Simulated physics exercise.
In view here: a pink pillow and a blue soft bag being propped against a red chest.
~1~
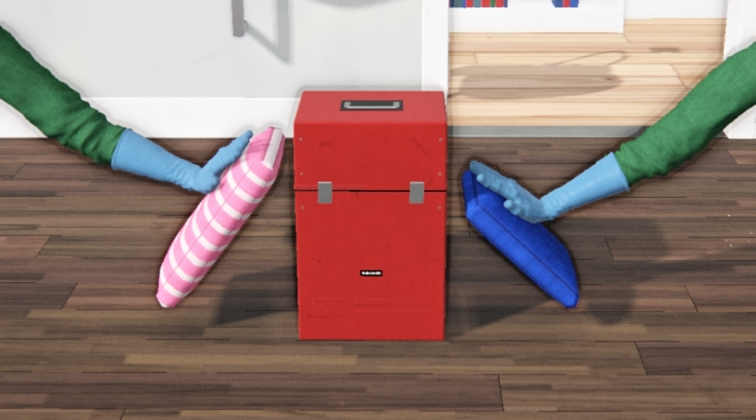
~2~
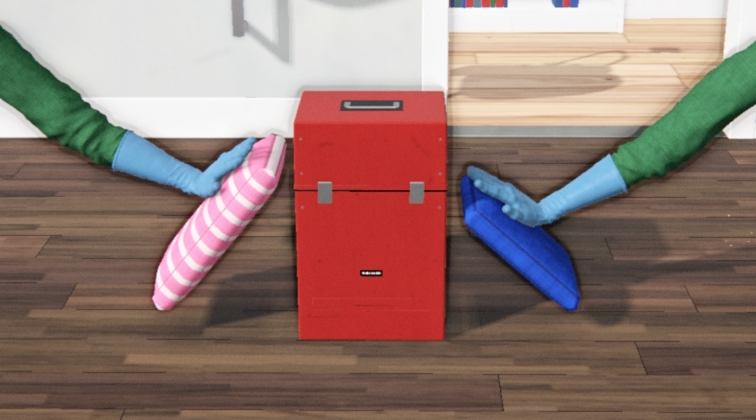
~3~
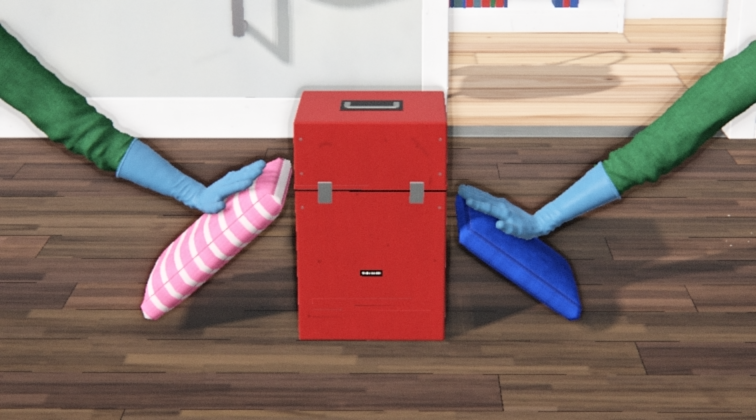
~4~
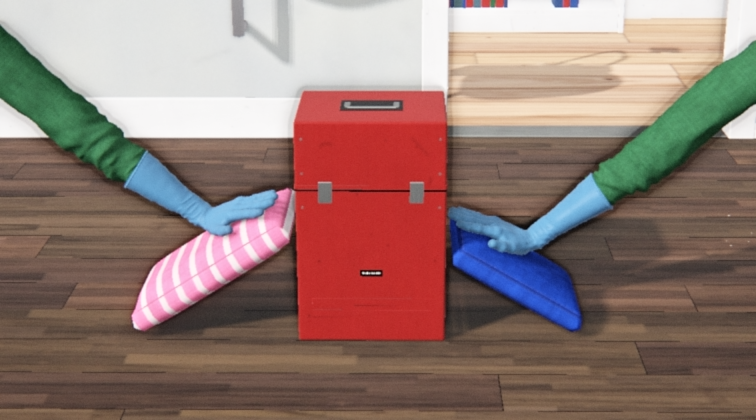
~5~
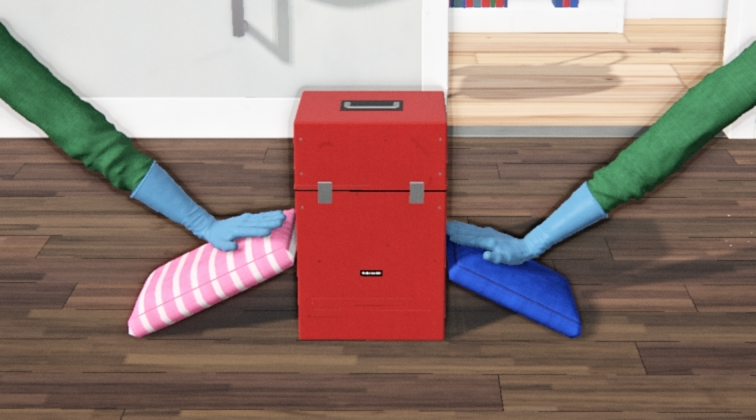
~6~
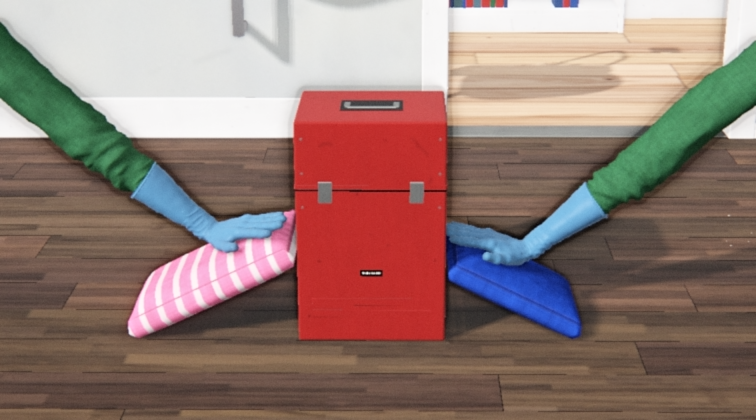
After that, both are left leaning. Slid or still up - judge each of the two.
My guess is the pink pillow will come down; my guess is the blue soft bag will come down.
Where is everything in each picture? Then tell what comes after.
Pillow foot (166, 302), head (267, 167); soft bag foot (572, 303), head (472, 212), in the first frame.
Pillow foot (162, 305); soft bag foot (573, 306), in the second frame.
Pillow foot (149, 314); soft bag foot (575, 315), in the third frame.
Pillow foot (139, 324); soft bag foot (576, 326), in the fourth frame.
Pillow foot (134, 331); soft bag foot (577, 332), in the fifth frame.
Pillow foot (134, 331), head (289, 259), at a low slant; soft bag foot (577, 333), head (453, 274), at a low slant, in the sixth frame.
Then, 0.26 s after the last picture, pillow flat on the floor near (211, 293); soft bag flat on the floor near (517, 302).
Then, 0.46 s after the last picture, pillow flat on the floor near (213, 298); soft bag flat on the floor near (515, 303).
At rest, pillow flat on the floor near (214, 299); soft bag flat on the floor near (515, 303). The pink pillow slides down flat and the blue soft bag slips and lies down.
